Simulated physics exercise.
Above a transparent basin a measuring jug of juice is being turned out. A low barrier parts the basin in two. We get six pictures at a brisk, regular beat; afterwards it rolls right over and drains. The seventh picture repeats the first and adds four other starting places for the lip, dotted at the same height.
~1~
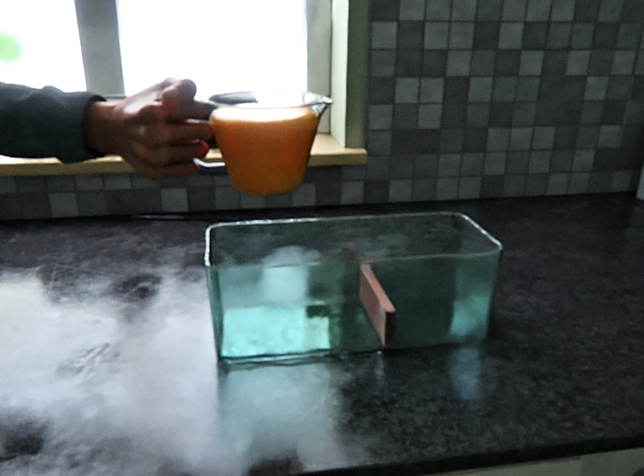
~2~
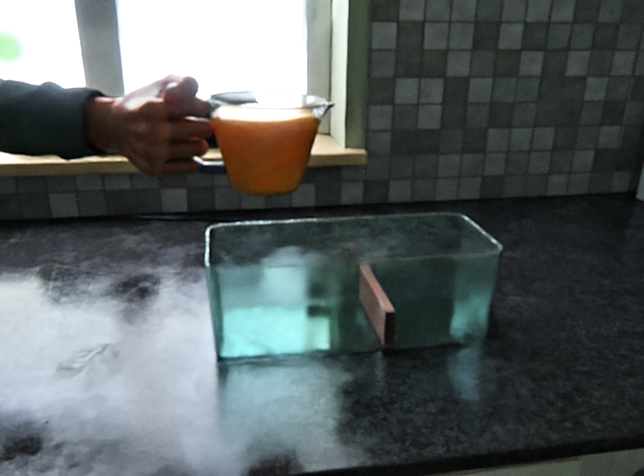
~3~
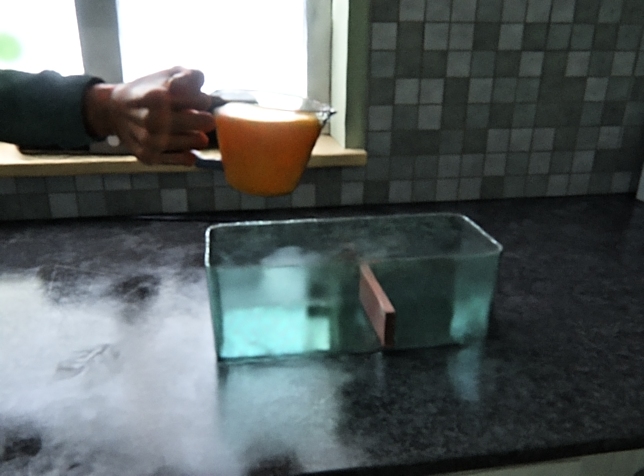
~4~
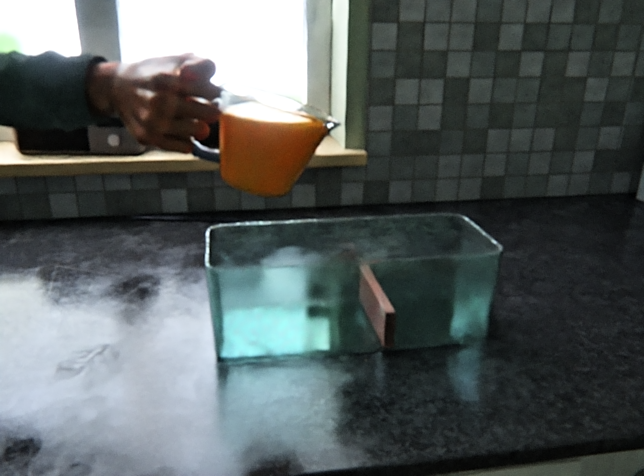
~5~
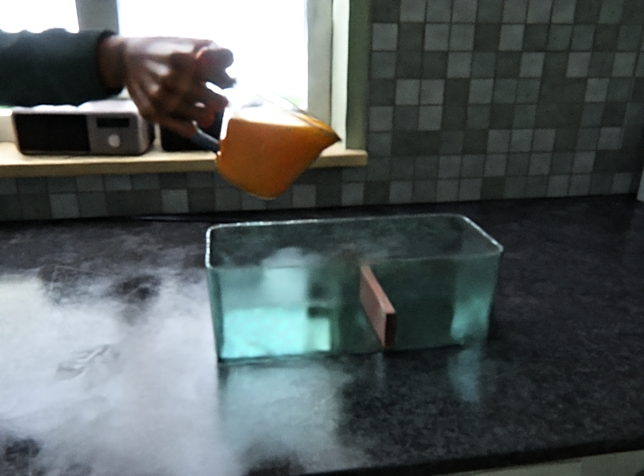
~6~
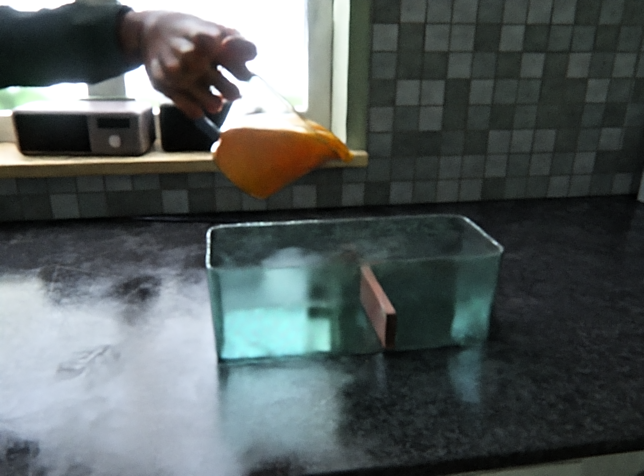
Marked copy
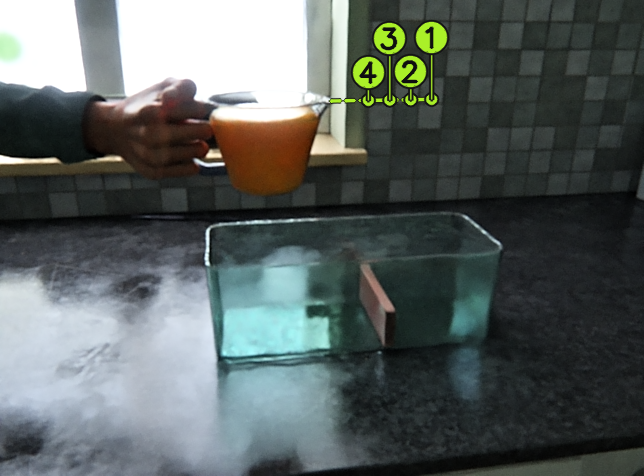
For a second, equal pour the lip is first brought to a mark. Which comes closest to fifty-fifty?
Best: 4.
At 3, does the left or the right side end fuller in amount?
More ends on the right.
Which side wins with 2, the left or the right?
The right side.
On the marked copy, 1 at (431, 99); 2 at (410, 99); 3 at (389, 100); 4 at (368, 100).
Choosing 1, about 17 % ends left of the wall and 79 % right of it; 4 % is lost outside.
Choosing 2, about 14 % ends left of the wall and 80 % right of it; 5 % is lost outside.
Choosing 3, about 27 % ends left of the wall and 68 % right of it; 5 % is lost outside.
Choosing 4, about 47 % ends left of the wall and 50 % right of it; 4 % is lost outside.
